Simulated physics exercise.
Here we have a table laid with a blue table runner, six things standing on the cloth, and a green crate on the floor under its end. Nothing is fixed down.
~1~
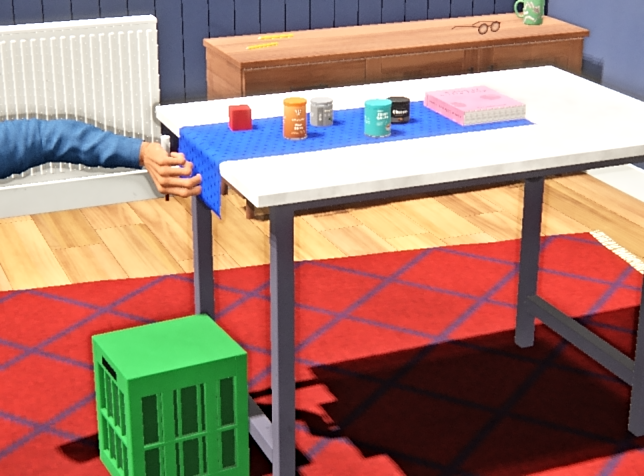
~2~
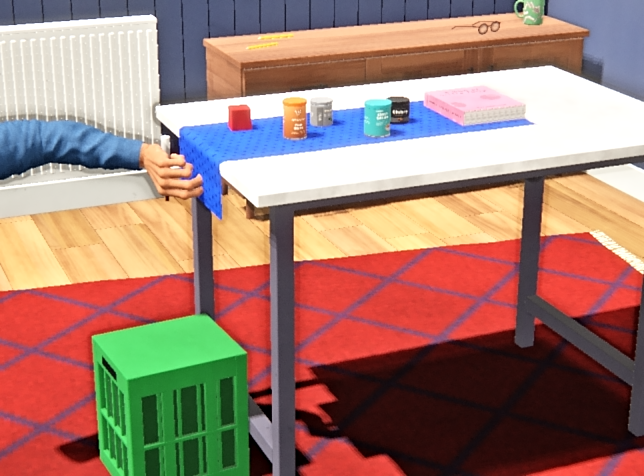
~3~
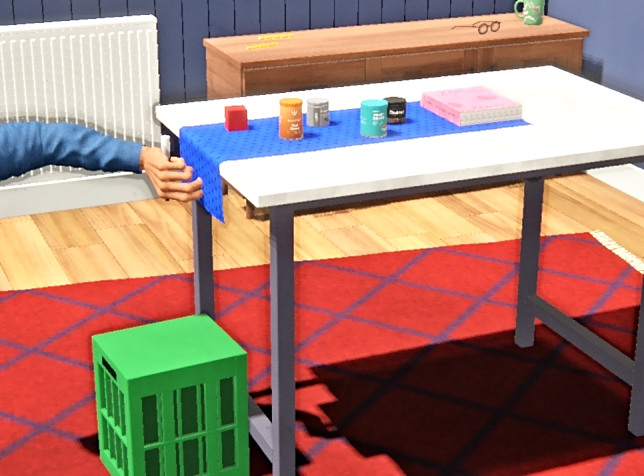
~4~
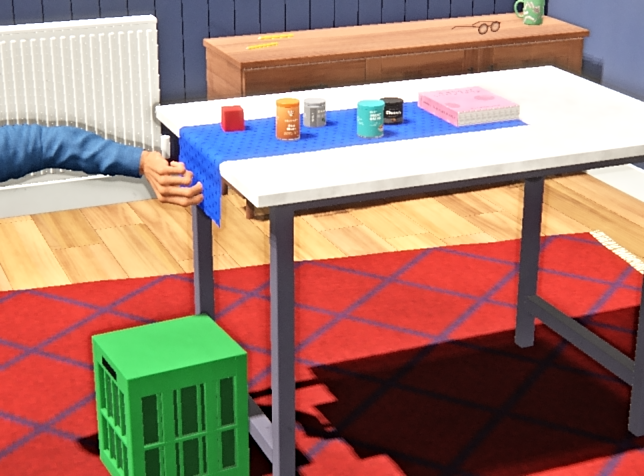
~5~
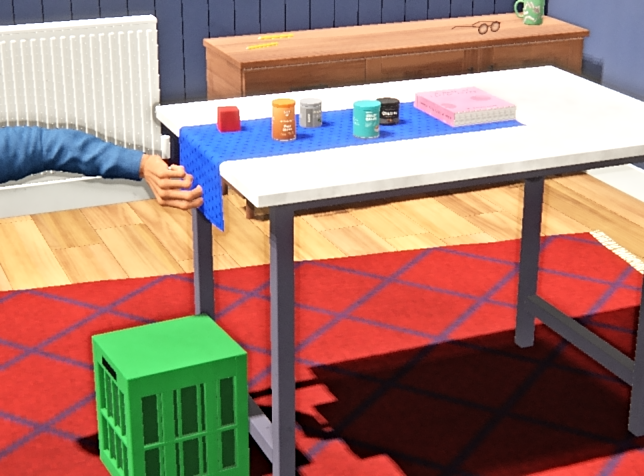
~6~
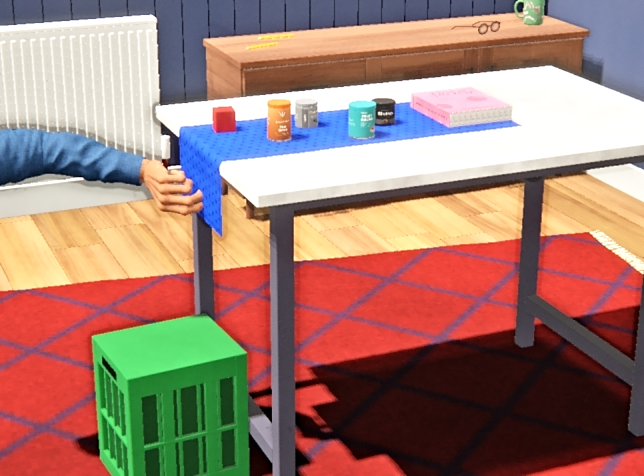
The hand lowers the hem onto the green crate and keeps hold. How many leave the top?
The answer is three.
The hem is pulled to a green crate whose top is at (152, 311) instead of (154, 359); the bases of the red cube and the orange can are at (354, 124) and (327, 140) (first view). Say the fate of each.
The red cube holds on, the orange can survives.
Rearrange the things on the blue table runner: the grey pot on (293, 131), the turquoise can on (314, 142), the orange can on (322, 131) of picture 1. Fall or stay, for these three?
The grey pot is carried off, the turquoise can comes down, the orange can drops off.
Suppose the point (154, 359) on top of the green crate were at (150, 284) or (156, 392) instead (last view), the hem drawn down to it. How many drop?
Over the edge go 1 and 4.
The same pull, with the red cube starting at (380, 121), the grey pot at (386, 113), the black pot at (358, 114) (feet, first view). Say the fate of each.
The red cube remains up, the grey pot remains up, the black pot does not fall.
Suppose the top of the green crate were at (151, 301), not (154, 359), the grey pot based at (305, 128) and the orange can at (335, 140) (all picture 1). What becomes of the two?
The grey pot holds on; the orange can stays on.
Early on, hem near (200, 269); red cube gone.
Midway, hem near (200, 307); red cube and orange can gone.
Finally, hem on the crate; red cube, orange can and grey pot gone. Over the edge go three.
